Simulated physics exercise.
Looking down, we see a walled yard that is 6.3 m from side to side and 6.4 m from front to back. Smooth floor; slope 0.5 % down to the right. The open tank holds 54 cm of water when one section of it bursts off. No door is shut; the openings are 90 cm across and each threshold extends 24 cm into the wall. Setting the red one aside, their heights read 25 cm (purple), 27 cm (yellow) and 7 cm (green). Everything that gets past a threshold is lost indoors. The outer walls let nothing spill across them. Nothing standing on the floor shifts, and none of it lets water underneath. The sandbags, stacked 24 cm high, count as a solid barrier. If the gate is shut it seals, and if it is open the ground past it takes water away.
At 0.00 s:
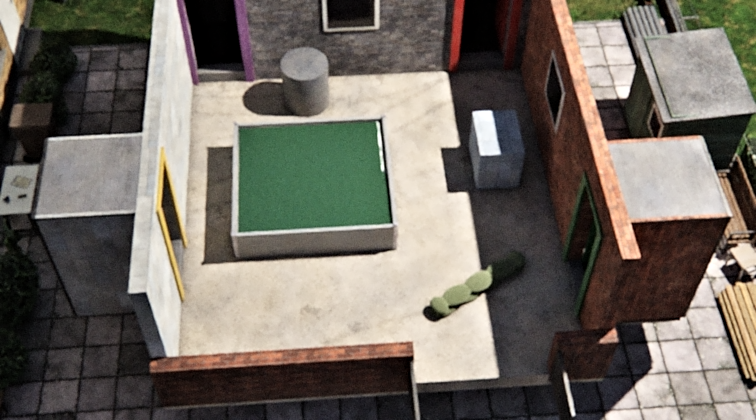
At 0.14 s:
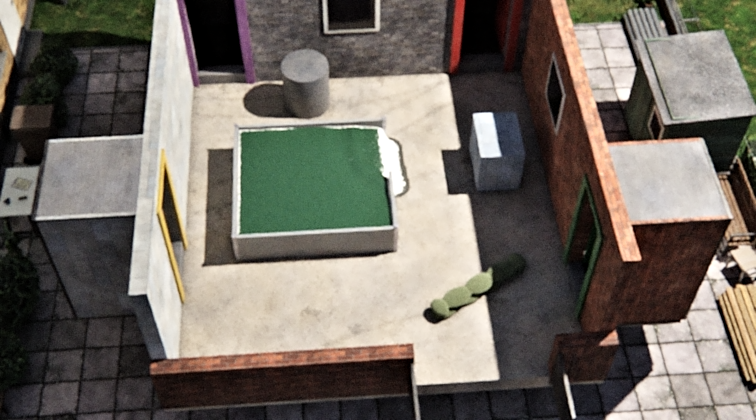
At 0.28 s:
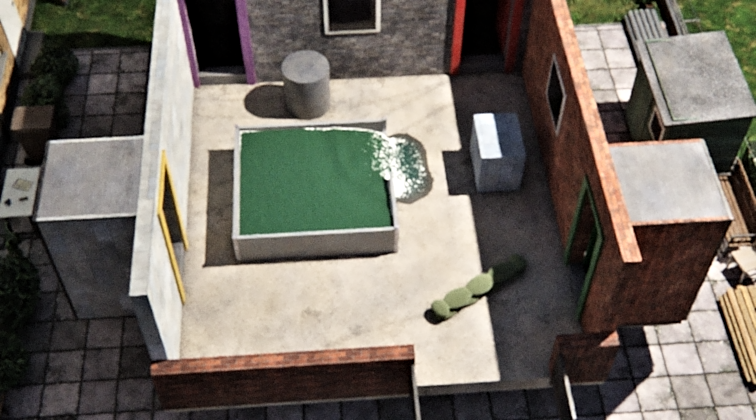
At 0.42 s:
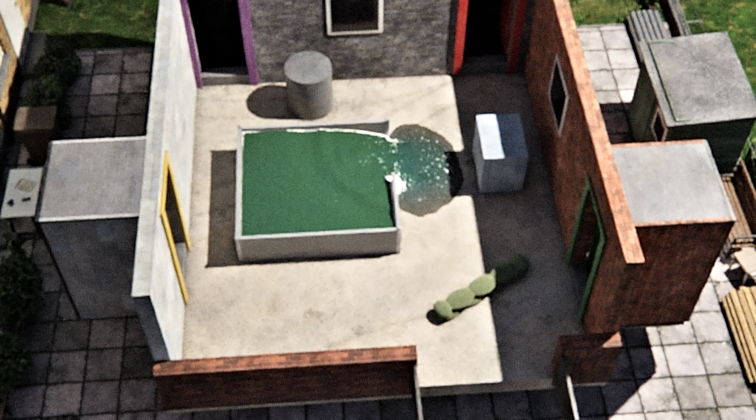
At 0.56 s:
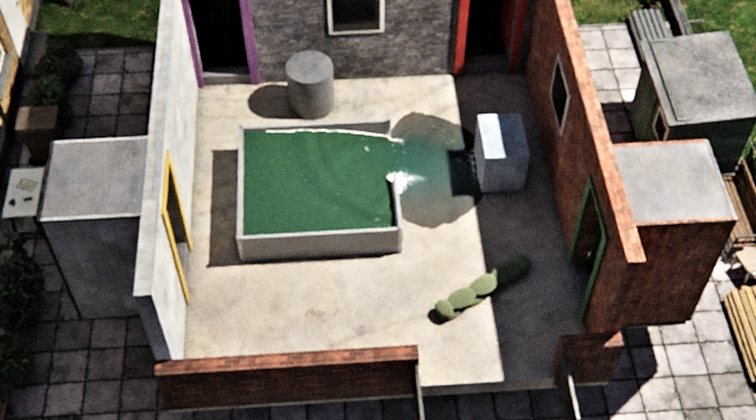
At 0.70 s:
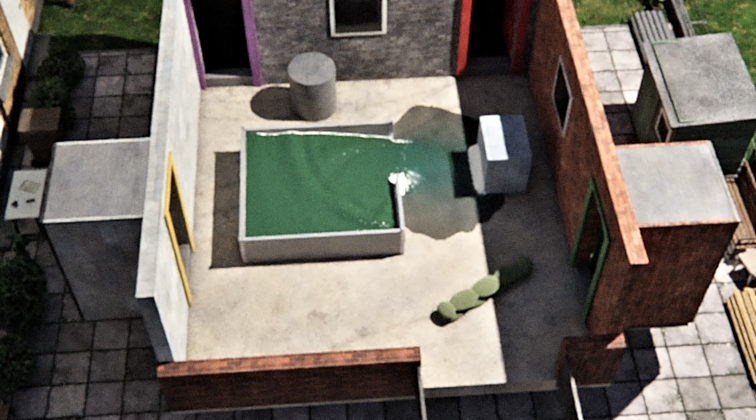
We see a walled yard from above with a rectangular open tank of green water; its right side breaks open, and water pours through the gap, spreading rightward across the pale floor toward a grey block in a widening dark patch.
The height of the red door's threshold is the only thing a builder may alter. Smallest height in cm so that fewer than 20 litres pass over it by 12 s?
I would say 27 cm.
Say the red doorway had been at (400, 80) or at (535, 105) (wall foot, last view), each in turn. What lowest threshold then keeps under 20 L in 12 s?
6.0 and 24 cm.
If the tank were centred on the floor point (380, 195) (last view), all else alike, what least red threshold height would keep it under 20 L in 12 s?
Roughly 25 centimetres.
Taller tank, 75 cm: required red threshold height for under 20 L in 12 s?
Roughly 39 centimetres.
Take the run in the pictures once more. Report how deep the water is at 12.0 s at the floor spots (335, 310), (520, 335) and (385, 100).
About 4, 6 and 7 cm respectively.
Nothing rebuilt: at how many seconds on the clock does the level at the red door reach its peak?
Approximately 2.6 s.
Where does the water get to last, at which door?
Coming last is the yellow one.
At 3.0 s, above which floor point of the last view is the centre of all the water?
The centre of all the water is around (389, 185).
After 1.4 s water covers 20 % of the floor, deepest (38 cm) near (470, 164); it has not reached the red door.
After 3.0 s water covers 40 % of the floor, deepest (32 cm) near (487, 98); 31 cm at the red door, 18 litres in over its 25 cm threshold.
After 12.0 s water covers 95 % of the floor, deepest (12 cm) near (530, 117); 11 cm at the red door, 31 litres in over its 25 cm threshold.
At the red door as built, the water arrived by 1.7 s and peaked near 34 cm at 2.6 s.
With a threshold of 25 cm, 31 litres would have come in within the 12 s; with 29 cm, 11 litres. So under 20 litres takes about 27 cm.
